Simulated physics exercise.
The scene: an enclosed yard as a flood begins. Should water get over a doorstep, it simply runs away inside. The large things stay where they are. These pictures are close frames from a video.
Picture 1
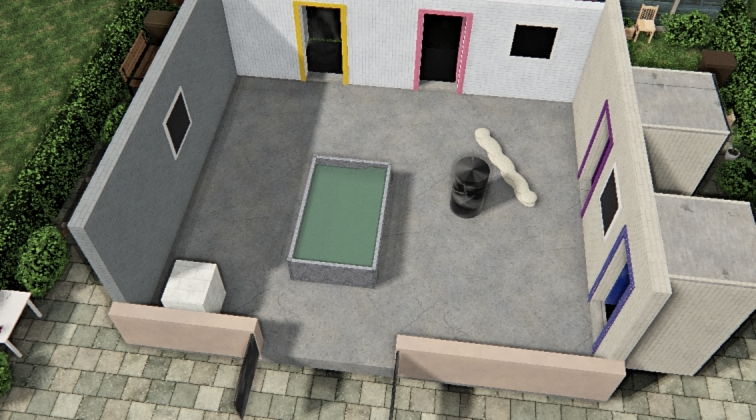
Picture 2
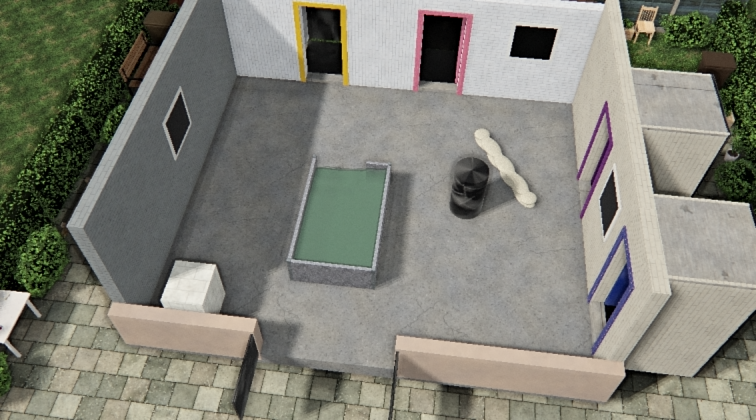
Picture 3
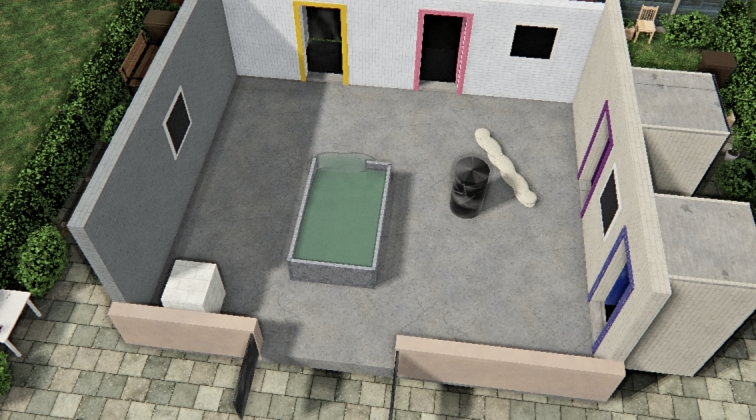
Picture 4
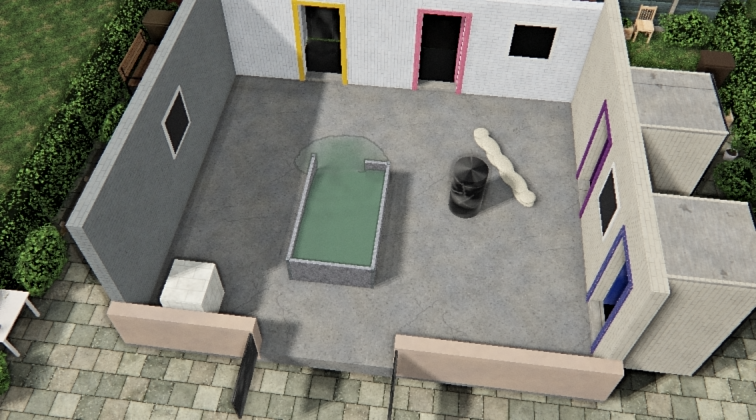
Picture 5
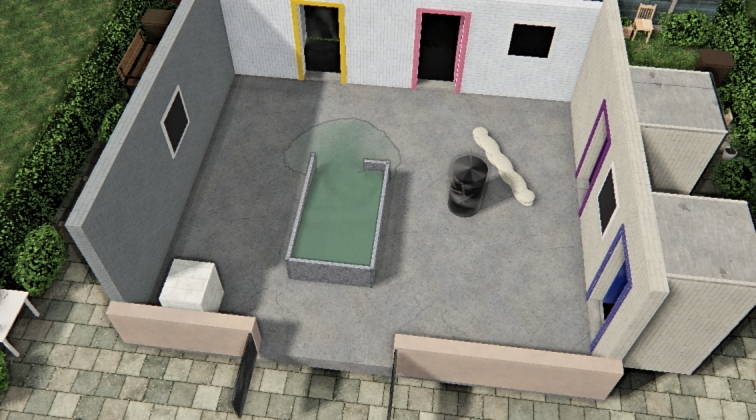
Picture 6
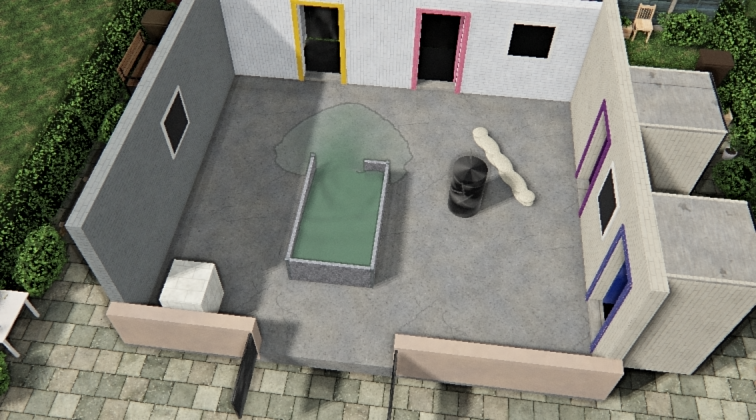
Green water in a grey tank in the middle of a walled yard broke out through a gap in the far side, then spread across the floor behind it in a widening, rounded puddle.
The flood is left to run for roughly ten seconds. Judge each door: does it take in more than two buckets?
My call: The purple door keeps it to two or fewer, the pink door keeps it to two or fewer, the yellow door takes in more, the blue door keeps it to two or fewer.
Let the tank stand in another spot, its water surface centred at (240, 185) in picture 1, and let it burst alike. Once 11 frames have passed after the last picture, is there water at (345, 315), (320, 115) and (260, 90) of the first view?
Log: No flood; flood; flood.
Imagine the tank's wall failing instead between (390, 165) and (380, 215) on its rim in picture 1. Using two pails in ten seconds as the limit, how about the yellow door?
In that case the yellow door undershoots.
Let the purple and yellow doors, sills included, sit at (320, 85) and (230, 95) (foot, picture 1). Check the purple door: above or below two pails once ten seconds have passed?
Purple: Exceeds the limit.
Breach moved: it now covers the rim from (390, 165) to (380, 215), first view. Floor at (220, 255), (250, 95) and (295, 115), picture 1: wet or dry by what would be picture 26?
Taken in turn they're unwetted, unwetted and unwetted.
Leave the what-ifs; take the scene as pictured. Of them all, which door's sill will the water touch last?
The blue-painted one.
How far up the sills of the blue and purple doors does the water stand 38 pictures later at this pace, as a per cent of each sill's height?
Roughly 0 and 110 %.
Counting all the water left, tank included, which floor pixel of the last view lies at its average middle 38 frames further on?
I'd point to (341, 157).
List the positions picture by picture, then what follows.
The water tank at (343, 212) is whole and still, in the first picture.
Water pours out on the water tank's far side and has run to a hidden place, in the second picture.
The front is at a hidden place, out from the gap on the water tank's far side, in the third picture.
The front is at (365, 140), out from the gap on the water tank's far side, in the fourth picture.
Water pours out on the water tank's far side and has run to (356, 121), in the fifth picture.
The front is at (346, 106), out from the gap on the water tank's far side, in the sixth picture.
A moment on, water covers 15 % of the floor; the purple door not reached, the pink door not reached, the yellow door under two buckets in, the blue door not reached.
Next, water covers 25 % of the floor; the purple door not reached, the pink door wet at the sill, nothing in, the yellow door over two buckets in, the blue door not reached.
Then, water covers 30 % of the floor; the purple door not reached, the pink door under two buckets in, the yellow door far over two buckets in, the blue door not reached.
Later, water covers 55 % of the floor; the purple door wet at the sill, nothing in, the pink door under two buckets in, the yellow door far over two buckets in, the blue door not reached.
In the end, water covers 80 % of the floor; the purple door wet at the sill, nothing in, the pink door under two buckets in, the yellow door far over two buckets in, the blue door wet at the sill, nothing in.
